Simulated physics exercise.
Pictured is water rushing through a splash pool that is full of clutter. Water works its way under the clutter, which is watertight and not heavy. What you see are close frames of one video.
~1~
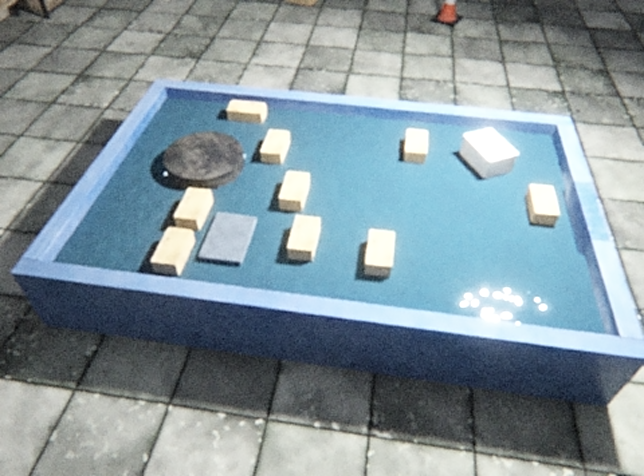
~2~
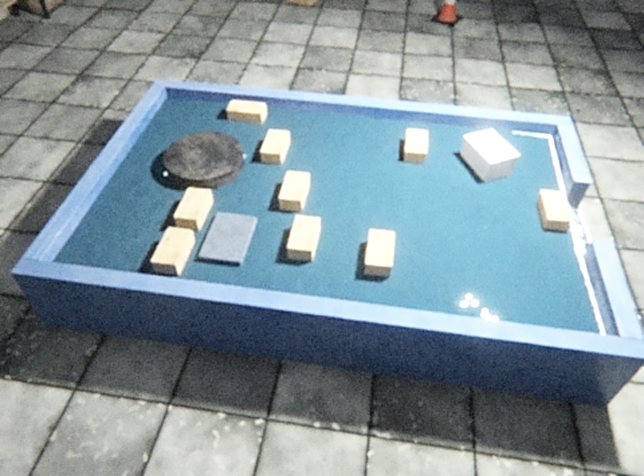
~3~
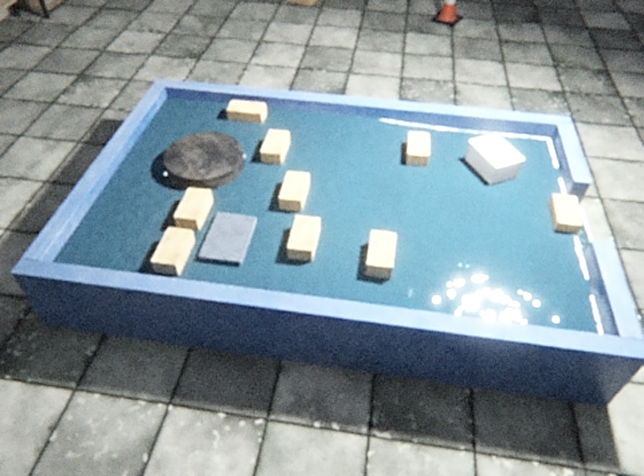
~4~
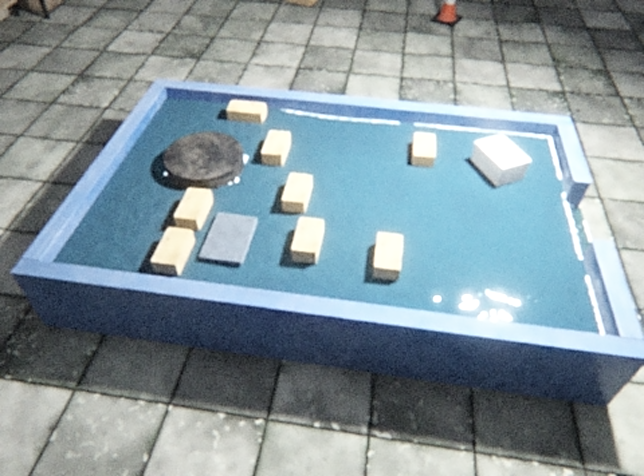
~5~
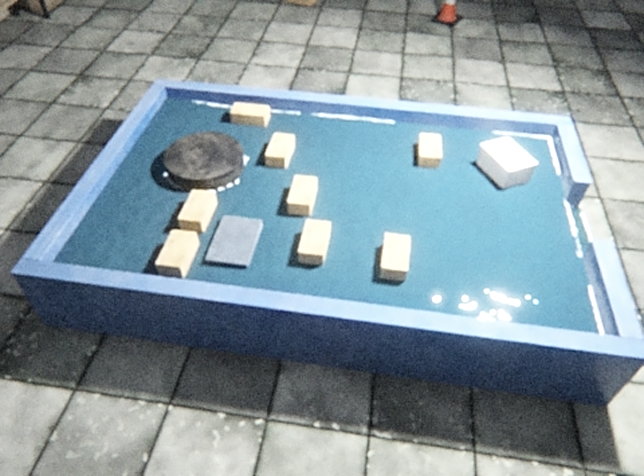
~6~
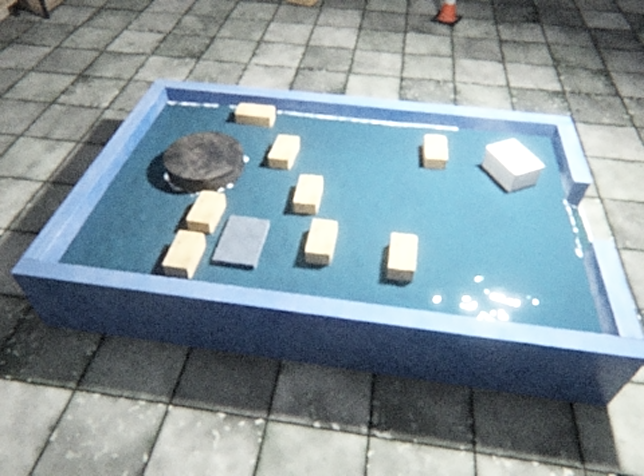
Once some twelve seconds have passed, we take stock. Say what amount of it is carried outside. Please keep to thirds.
Keeping to thirds, less than one third.
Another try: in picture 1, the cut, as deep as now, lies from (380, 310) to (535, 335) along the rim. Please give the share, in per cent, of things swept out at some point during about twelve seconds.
20 in a hundred or thereabouts.
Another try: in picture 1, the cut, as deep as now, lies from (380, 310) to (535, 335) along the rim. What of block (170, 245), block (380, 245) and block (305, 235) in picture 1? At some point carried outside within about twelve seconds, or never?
Okay, so: Never exits for the first, makes it outside for the second, makes it outside for the third.
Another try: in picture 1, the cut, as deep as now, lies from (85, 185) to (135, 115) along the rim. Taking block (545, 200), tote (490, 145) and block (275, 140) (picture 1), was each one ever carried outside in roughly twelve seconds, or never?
First never leaves, second never leaves, third never leaves.
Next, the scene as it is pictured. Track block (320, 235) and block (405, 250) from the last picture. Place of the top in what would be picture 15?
Estimated: (348, 243); (441, 257).
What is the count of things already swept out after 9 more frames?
I get 2.
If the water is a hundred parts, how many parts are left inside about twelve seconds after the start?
My answer is close to 72 percent.
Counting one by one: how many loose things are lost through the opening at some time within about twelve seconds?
The total is 2.
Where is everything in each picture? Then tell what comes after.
In the first picture, a tote at (491, 144) floats; a block at (417, 141) floats; 0 of 11 have shifted.
In the second picture, a tote at (491, 145), afloat; a block at (417, 141), afloat; 1 of 11 have shifted.
In the third picture, a tote at (497, 150) floats, close to its start; a block at (419, 143) floats; 2 of 11 have shifted.
In the fourth picture, a tote at (503, 151), afloat, close to its start; a block at (425, 145) floats, close to its start; 4 of 11 have shifted.
In the fifth picture, a tote at (509, 153), afloat, close to its start; a block at (431, 145), afloat, close to its start; 6 of 11 have shifted.
In the sixth picture, a tote at (515, 156) floats, close to its start; a block at (436, 147) floats, close to its start; 11 of 11 have shifted.
A moment on, 1 of 11 are out; 10 afloat.
Next, 2 of 11 are out; 9 afloat.
Later, 2 of 11 are out; 9 afloat.
In the end, 2 of 11 are out; 9 afloat.
